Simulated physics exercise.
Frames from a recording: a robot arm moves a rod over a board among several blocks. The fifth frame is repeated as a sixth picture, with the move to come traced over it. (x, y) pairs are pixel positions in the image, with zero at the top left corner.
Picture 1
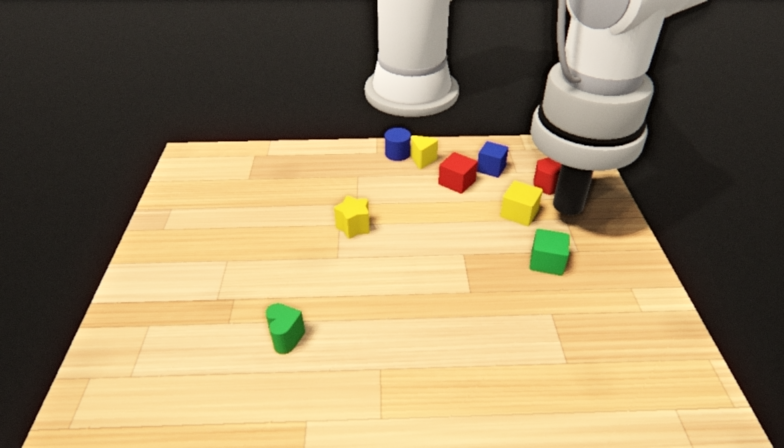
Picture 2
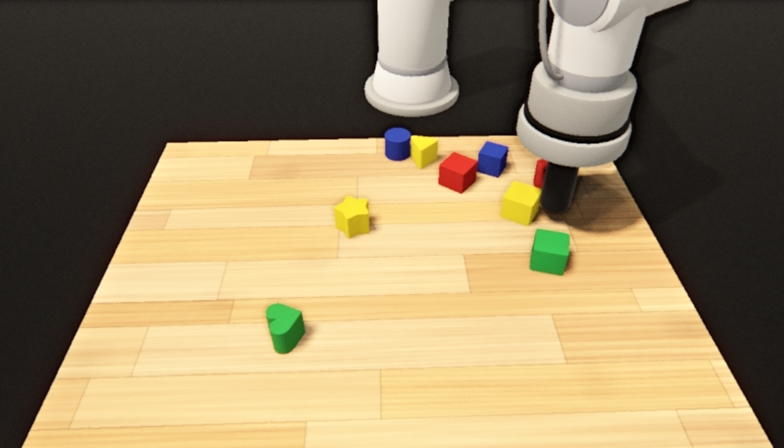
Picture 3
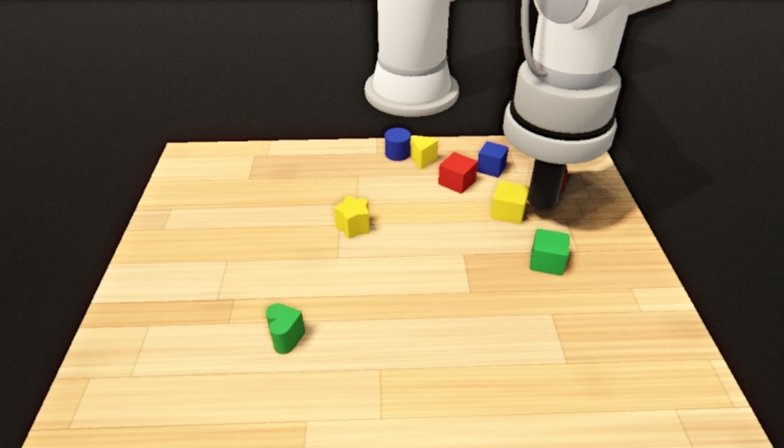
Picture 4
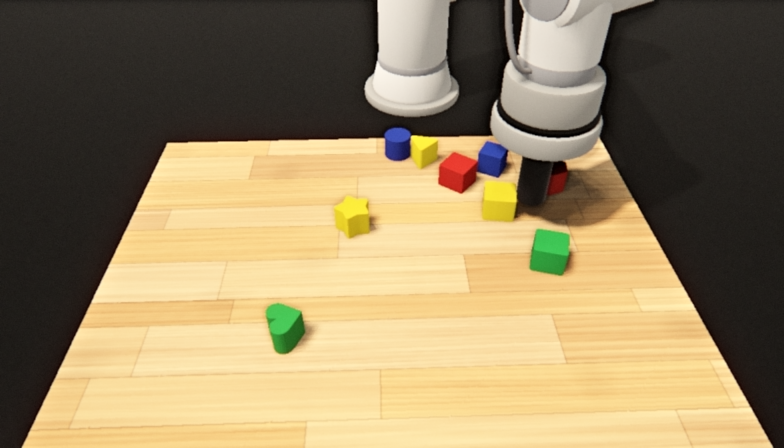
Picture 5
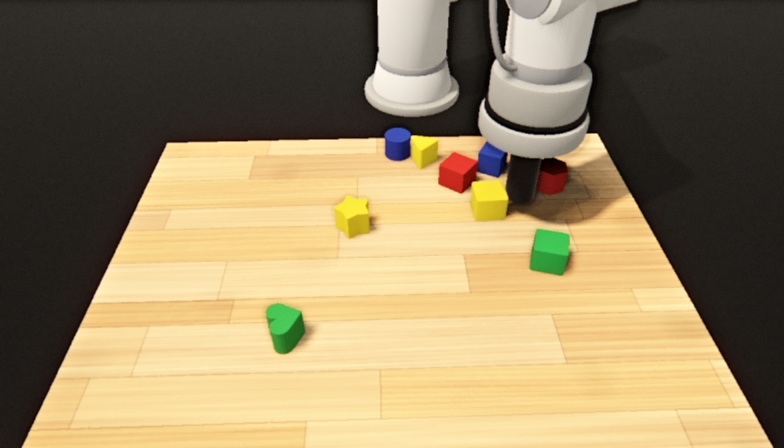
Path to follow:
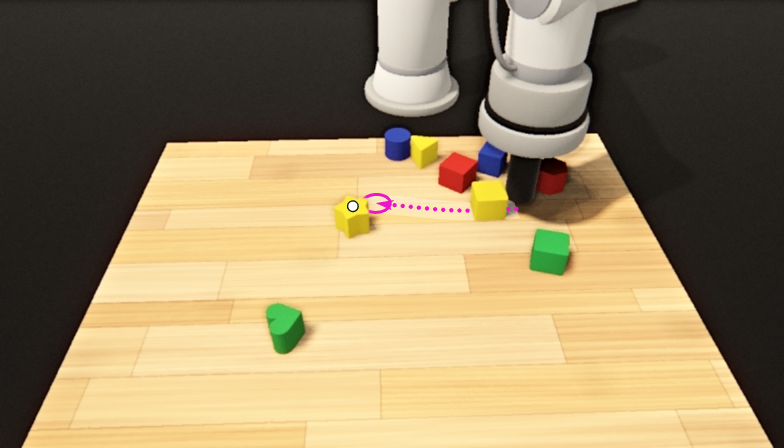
On a light wooden board against a dark background, a robot arm holds a black rod at the upper right, beside a yellow cube among several colored blocks. The rod moves left and nudges the cube a short way toward a red block, while the other blocks stay still.
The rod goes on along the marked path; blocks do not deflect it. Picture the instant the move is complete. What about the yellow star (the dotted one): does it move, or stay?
Displaced, by a centimetre or more.
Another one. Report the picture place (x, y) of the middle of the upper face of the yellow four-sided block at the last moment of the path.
My estimate: (347, 192).
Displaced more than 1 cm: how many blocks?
That's two.
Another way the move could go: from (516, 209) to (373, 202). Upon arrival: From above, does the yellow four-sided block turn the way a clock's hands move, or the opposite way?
Rotation: Counter-clockwise.
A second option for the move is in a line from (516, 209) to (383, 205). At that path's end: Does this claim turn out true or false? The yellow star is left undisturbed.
Verdict: False.
Drawn move, from (516, 209) via (446, 210), ending at (376, 203); the dot is on the yellow star.
What follows on the original path. One third of the way, rod (471, 196); yellow four-sided block (442, 193).
Two thirds of the way, rod (421, 194); yellow four-sided block (392, 193), turned 25° anticlockwise.
At the end, rod (376, 189); yellow star (333, 212), turned 50° anticlockwise; red four-sided block still; yellow four-sided block (347, 192), turned 45° anticlockwise.
